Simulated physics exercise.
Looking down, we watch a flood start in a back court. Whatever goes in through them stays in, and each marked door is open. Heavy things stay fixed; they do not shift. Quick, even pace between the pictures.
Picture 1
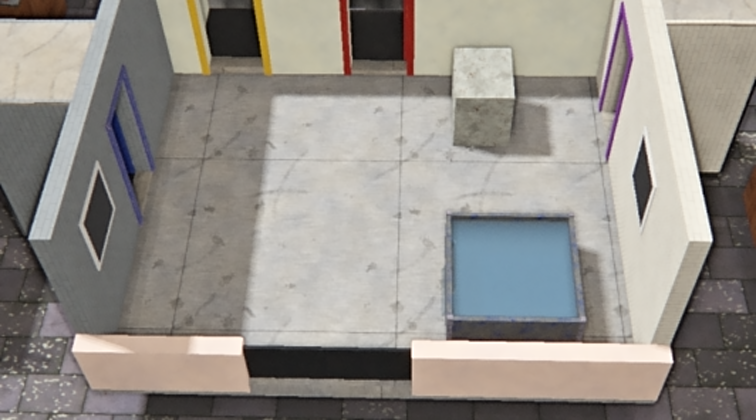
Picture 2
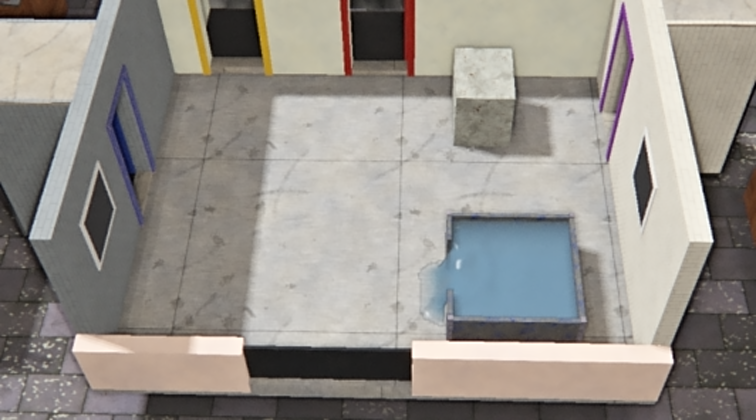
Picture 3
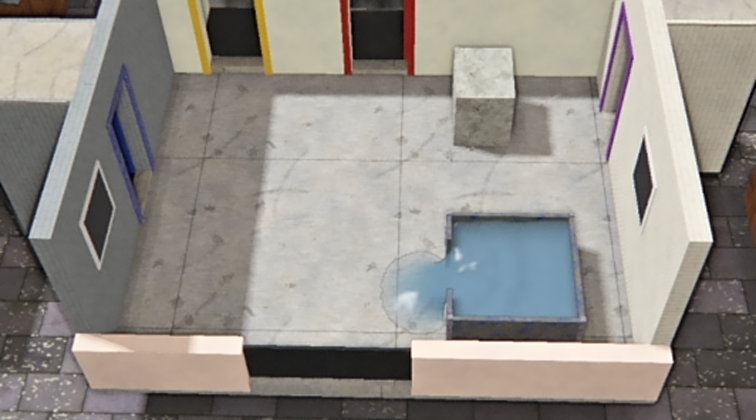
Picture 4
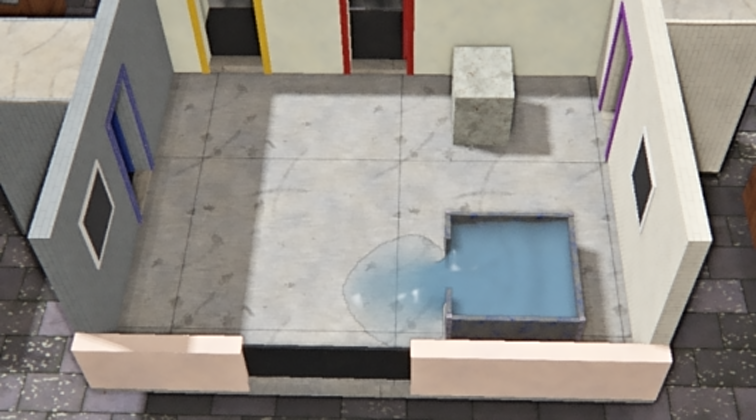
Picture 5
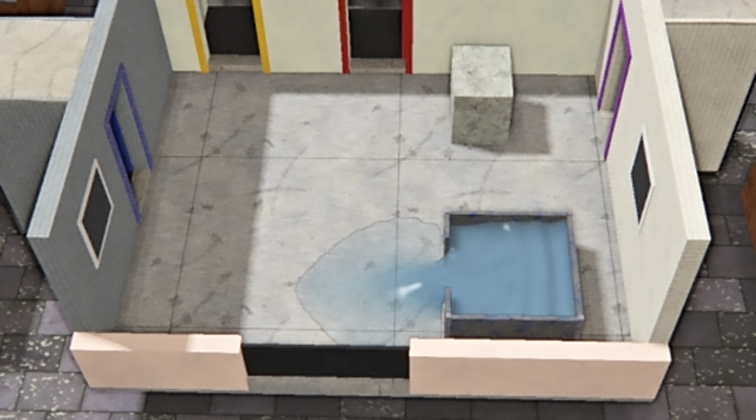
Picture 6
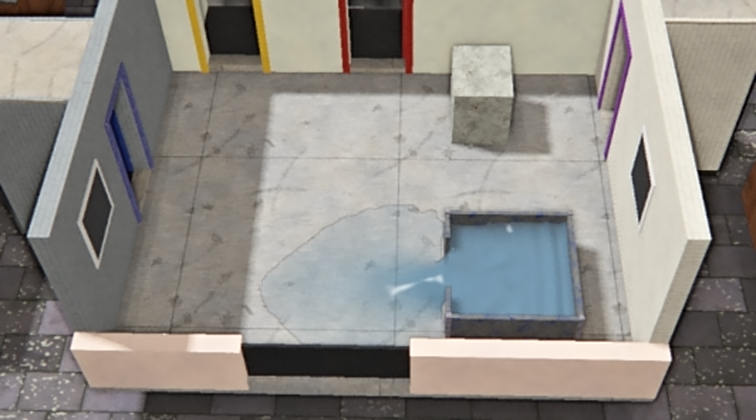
Water pours from a gap in the tank's left side and spreads left across the floor.
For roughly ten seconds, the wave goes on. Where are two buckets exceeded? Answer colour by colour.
Result: The red door will not top two buckets; the purple door will not top two buckets; the yellow door will not top two buckets; the blue door will top two buckets.
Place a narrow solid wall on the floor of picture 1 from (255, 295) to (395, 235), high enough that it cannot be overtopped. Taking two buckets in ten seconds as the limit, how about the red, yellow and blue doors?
Here's how it goes: The red one remains below, the yellow one remains below, the blue one remains below.
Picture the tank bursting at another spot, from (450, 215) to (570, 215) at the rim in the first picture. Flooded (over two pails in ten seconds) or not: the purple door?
Well, the purple door crosses the line this time.
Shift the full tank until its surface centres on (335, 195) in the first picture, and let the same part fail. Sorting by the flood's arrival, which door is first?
Result: The door marked blue.
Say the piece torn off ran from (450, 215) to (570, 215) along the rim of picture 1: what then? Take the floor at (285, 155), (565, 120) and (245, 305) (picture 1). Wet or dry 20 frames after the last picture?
Taking the points in order: Swamped, swamped and unwetted.
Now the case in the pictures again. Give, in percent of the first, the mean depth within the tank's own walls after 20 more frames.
Around 38 percent.
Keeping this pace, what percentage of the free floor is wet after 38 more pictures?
Near 55 in a hundred.
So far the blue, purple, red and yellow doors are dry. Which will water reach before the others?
That's the blue one.
A moment on, water covers 35 % of the floor; the red door not reached, the purple door not reached, the yellow door not reached, the blue door not reached.
Next, water covers 45 % of the floor; the red door not reached, the purple door not reached, the yellow door not reached, the blue door under two buckets in.
Then, water covers 50 % of the floor; the red door not reached, the purple door not reached, the yellow door wet at the sill, nothing in, the blue door over two buckets in.
Later, water covers 55 % of the floor; the red door wet at the sill, nothing in, the purple door not reached, the yellow door wet at the sill, nothing in, the blue door over two buckets in.
In the end, water covers 85 % of the floor; the red door wet at the sill, nothing in, the purple door wet at the sill, nothing in, the yellow door wet at the sill, nothing in, the blue door over two buckets in.
